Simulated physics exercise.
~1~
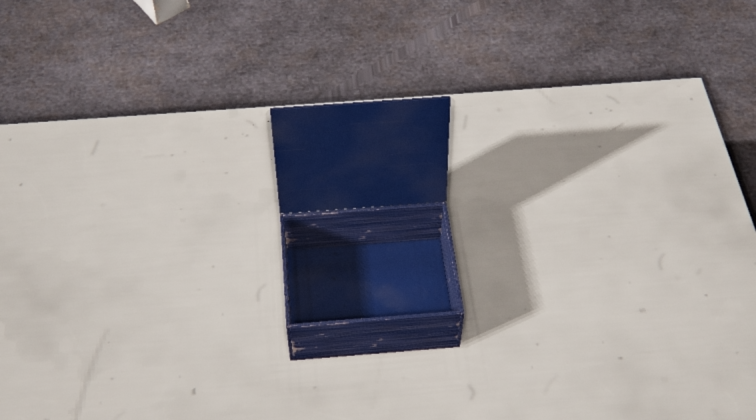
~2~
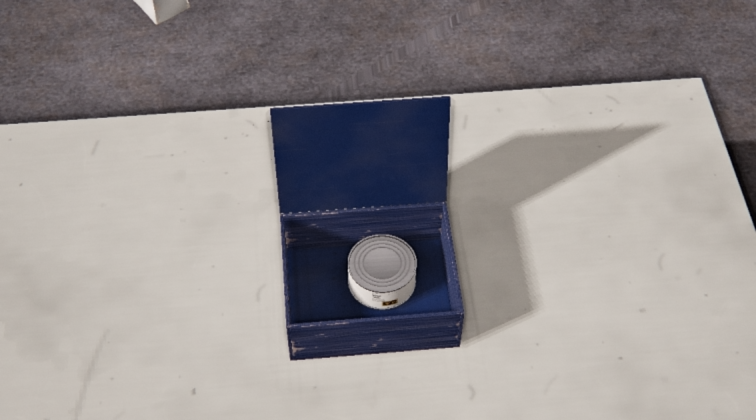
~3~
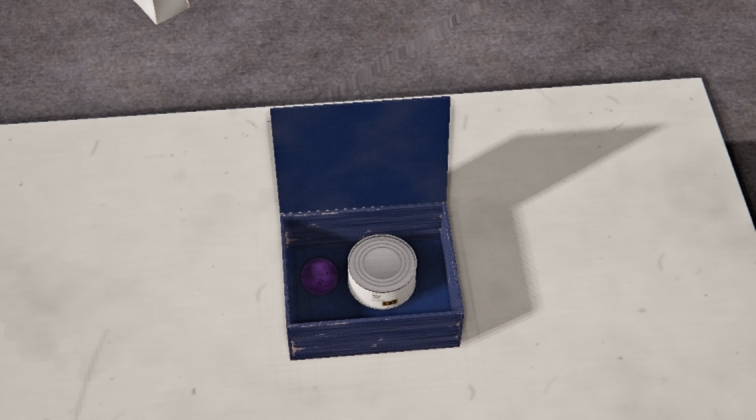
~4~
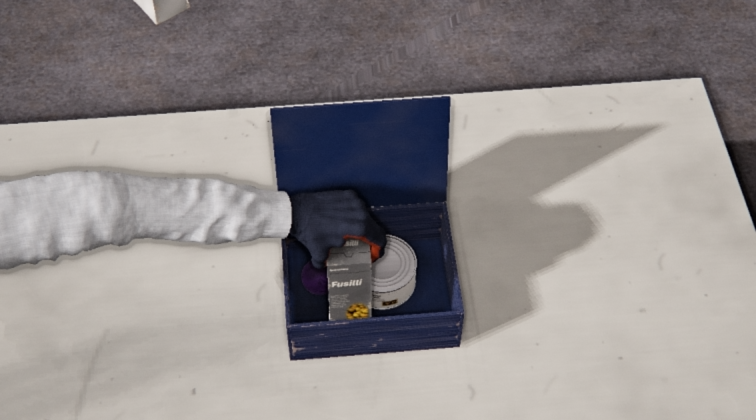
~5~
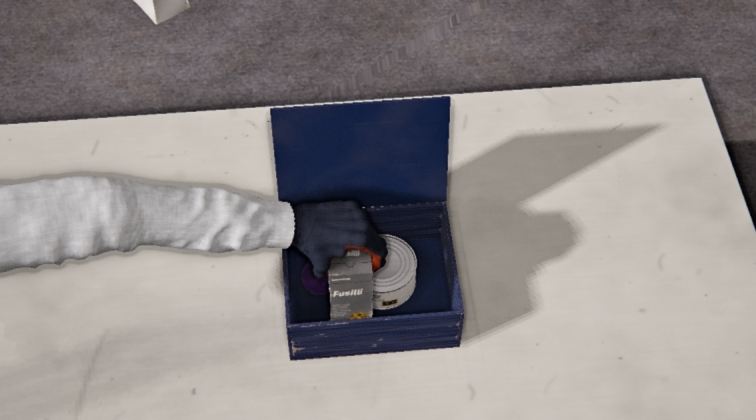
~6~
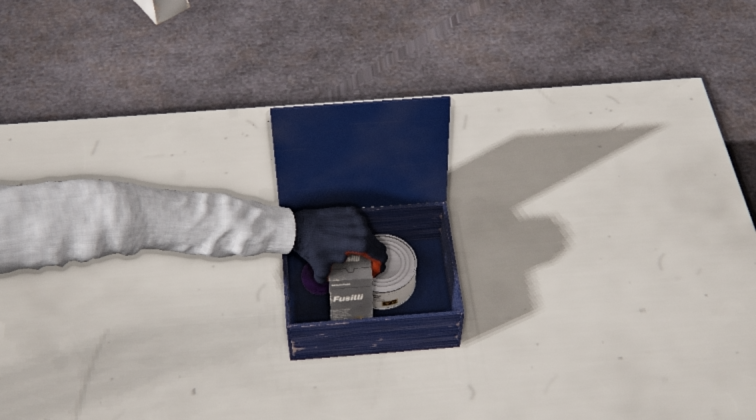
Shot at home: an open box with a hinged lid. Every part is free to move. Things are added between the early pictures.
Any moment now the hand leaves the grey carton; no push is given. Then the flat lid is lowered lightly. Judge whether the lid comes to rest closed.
Turns out there's not enough room for the lid.
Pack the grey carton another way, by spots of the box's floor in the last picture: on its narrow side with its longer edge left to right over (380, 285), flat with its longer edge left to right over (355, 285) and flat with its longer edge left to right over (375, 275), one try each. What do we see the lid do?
Case one lid open, case two lid open, case three lid open.
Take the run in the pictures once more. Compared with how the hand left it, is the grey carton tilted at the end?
As it turns out, it keeps its original angle.
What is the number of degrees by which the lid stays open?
Roughly 35°.
Then, 1.10 s after the last picture, lid starting down.
Then, 1.40 s after the last picture, lid 76° above the rim.
Then, 1.60 s after the last picture, lid 58° above the rim.
Then, 1.80 s after the last picture, lid 34° above the rim.
At rest, lid 34° above the rim; all 3 in place. Seen from the same camera at the end, grey carton near (351, 300).
